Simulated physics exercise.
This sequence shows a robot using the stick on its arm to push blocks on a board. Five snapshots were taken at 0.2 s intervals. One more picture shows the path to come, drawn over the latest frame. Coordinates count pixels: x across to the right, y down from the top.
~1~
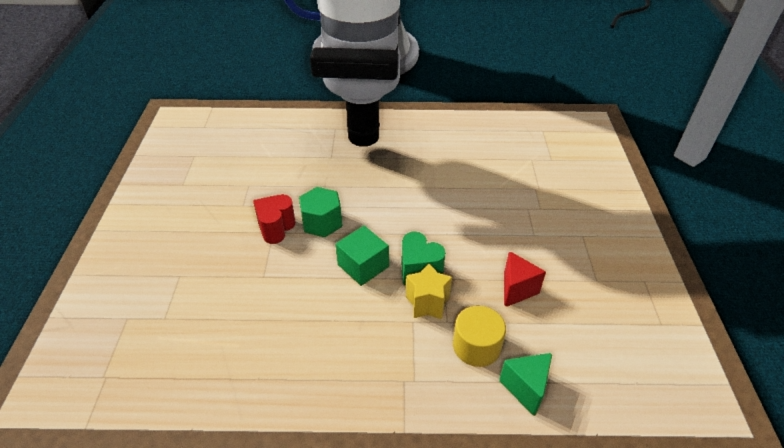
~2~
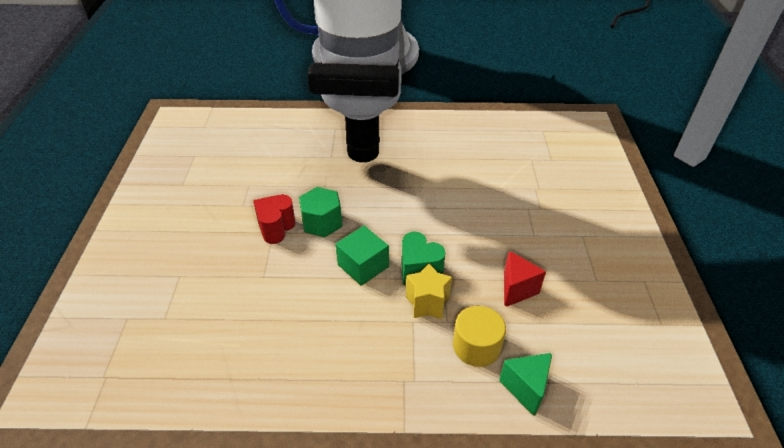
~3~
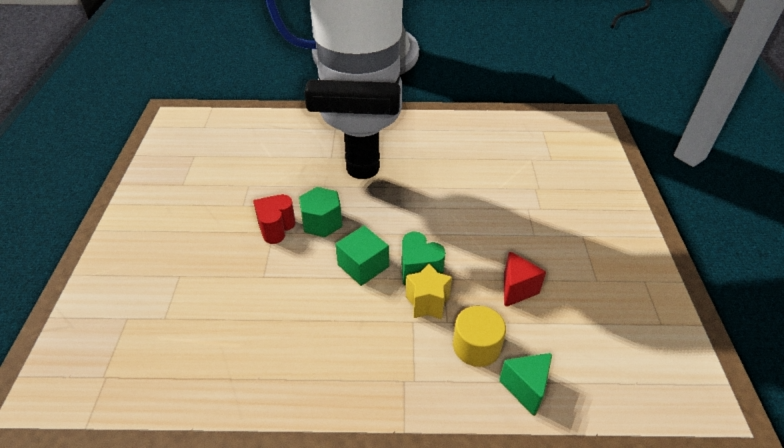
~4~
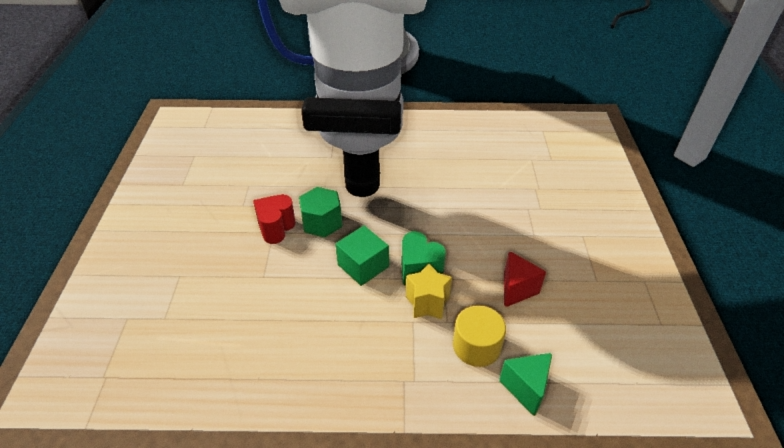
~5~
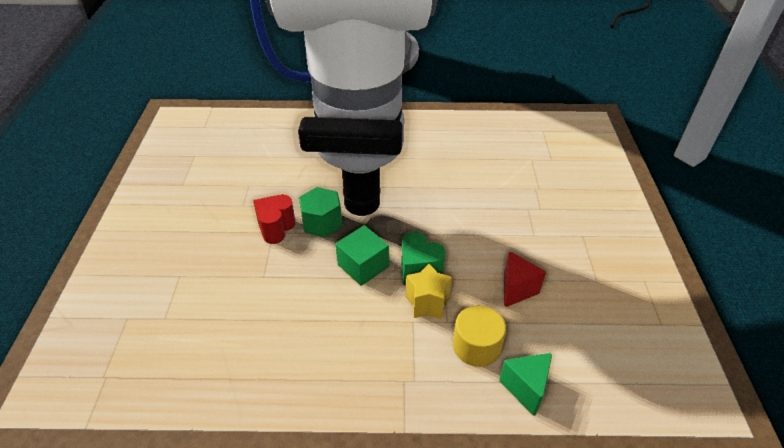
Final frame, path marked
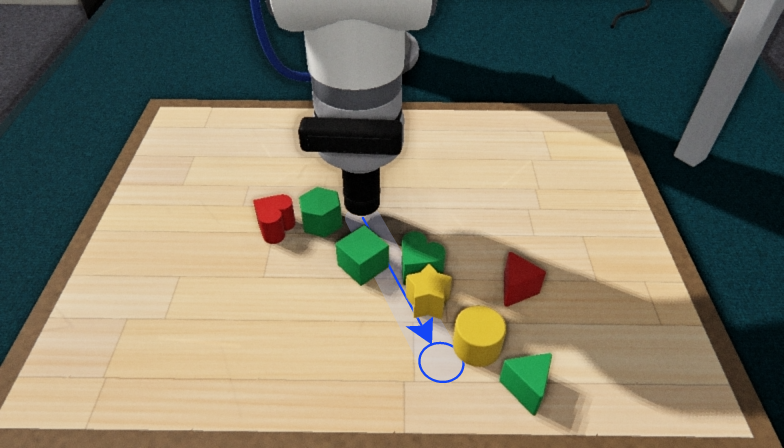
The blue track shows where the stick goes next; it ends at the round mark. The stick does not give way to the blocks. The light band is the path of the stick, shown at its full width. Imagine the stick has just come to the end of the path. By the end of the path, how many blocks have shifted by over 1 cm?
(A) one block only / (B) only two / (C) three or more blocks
That would be C.
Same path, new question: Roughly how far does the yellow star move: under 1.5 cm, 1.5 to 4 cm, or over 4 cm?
It shifts over 4 cm.
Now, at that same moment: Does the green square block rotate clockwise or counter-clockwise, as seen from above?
It swings round clockwise.
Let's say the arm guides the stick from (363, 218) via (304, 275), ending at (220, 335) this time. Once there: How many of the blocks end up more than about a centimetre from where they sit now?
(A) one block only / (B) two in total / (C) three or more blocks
A: One block only.
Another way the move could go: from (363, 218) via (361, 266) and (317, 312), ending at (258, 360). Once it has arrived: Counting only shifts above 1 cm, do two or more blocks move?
I believe not.
Path on the board, in a line from (363, 218) to (441, 362).
The first path, step by step. One third of the way, stick at (385, 246); green square block at (361, 268), turned 35° clockwise; green heart at (423, 250).
Two thirds of the way, stick at (412, 294); green square block at (362, 283), turned 100° clockwise; green heart at (438, 254), turned 15° anticlockwise; yellow star at (453, 301); yellow circular block at (493, 331).
At the end, stick at (443, 350); green square block at (362, 283), turned 100° clockwise; green heart at (438, 254), turned 15° anticlockwise; yellow star at (476, 322), turned 90° anticlockwise; yellow circular block at (524, 336).
